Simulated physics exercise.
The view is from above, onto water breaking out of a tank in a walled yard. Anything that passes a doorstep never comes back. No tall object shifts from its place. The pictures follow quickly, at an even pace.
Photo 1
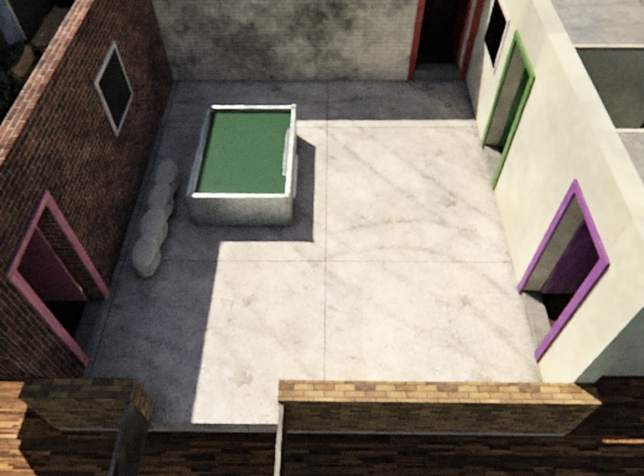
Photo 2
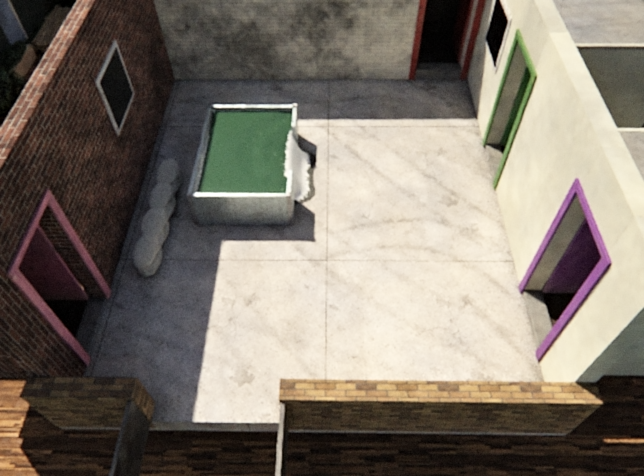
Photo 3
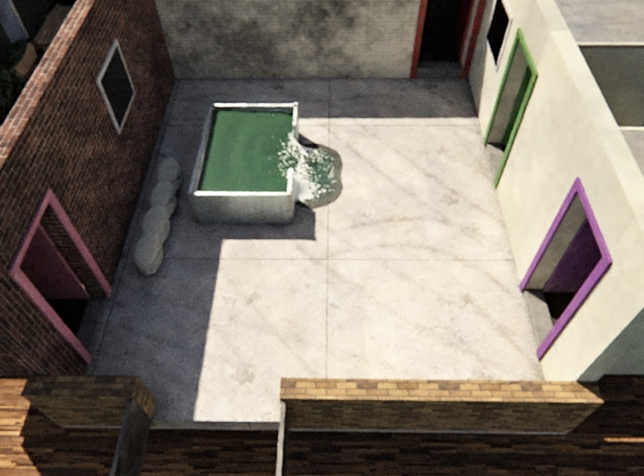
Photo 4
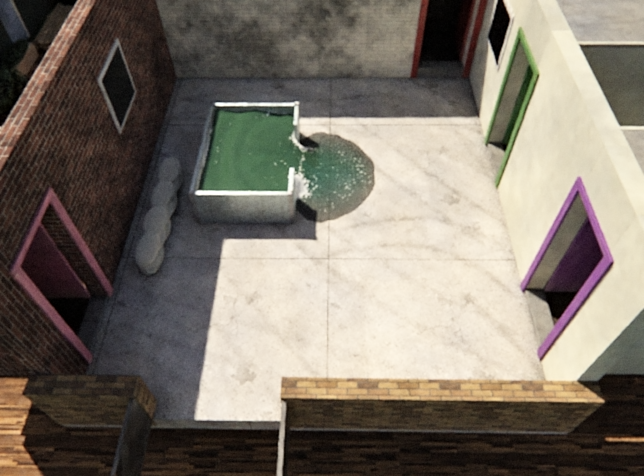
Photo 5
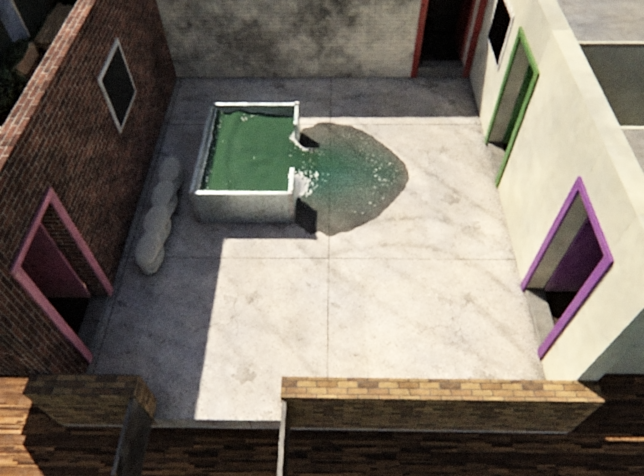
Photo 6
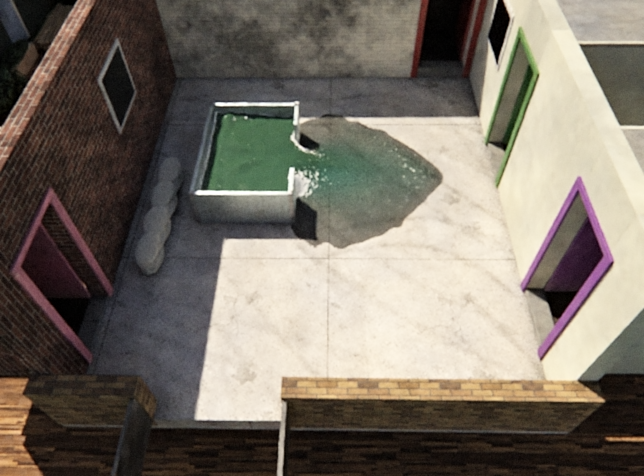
Green water bursting through the right side of a raised tank and spreading rightward across a pale walled courtyard floor.
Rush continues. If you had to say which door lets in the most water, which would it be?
I would say the green door.
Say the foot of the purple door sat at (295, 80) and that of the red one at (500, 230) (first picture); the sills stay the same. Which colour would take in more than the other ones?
That would be the one in green.
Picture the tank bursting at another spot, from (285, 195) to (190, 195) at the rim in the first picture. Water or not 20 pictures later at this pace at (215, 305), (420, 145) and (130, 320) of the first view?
In the order asked: Waterlogged, bare, waterlogged.
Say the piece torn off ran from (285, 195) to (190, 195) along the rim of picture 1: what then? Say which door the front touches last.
I'd go with the door marked red.
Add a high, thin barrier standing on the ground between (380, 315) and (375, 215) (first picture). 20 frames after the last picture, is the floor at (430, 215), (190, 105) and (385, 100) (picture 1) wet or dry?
Log: Point 1 inundated, point 2 unwetted, point 3 inundated.
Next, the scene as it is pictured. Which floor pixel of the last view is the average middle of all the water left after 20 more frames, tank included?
Roughly (371, 183) in the last picture.
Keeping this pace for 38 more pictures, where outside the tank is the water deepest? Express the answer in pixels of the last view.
Approximate pixel: (502, 403).
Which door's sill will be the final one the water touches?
It's the one in pink.
A moment on, water covers 25 % of the floor; green door a trickle in, purple door not reached, pink door not reached, red door not reached.
Next, water covers 40 % of the floor; green door some in, purple door wet at the sill, nothing in, pink door not reached, red door wet at the sill, nothing in.
Then, water covers 40 % of the floor; green door a lot in, purple door wet at the sill, nothing in, pink door not reached, red door wet at the sill, nothing in.
Later, water covers 65 % of the floor; green door a lot in, purple door wet at the sill, nothing in, pink door not reached, red door wet at the sill, nothing in.
In the end, water covers 95 % of the floor; green door a lot in, purple door wet at the sill, nothing in, pink door a trickle in, red door wet at the sill, nothing in; the green door has let in the most.
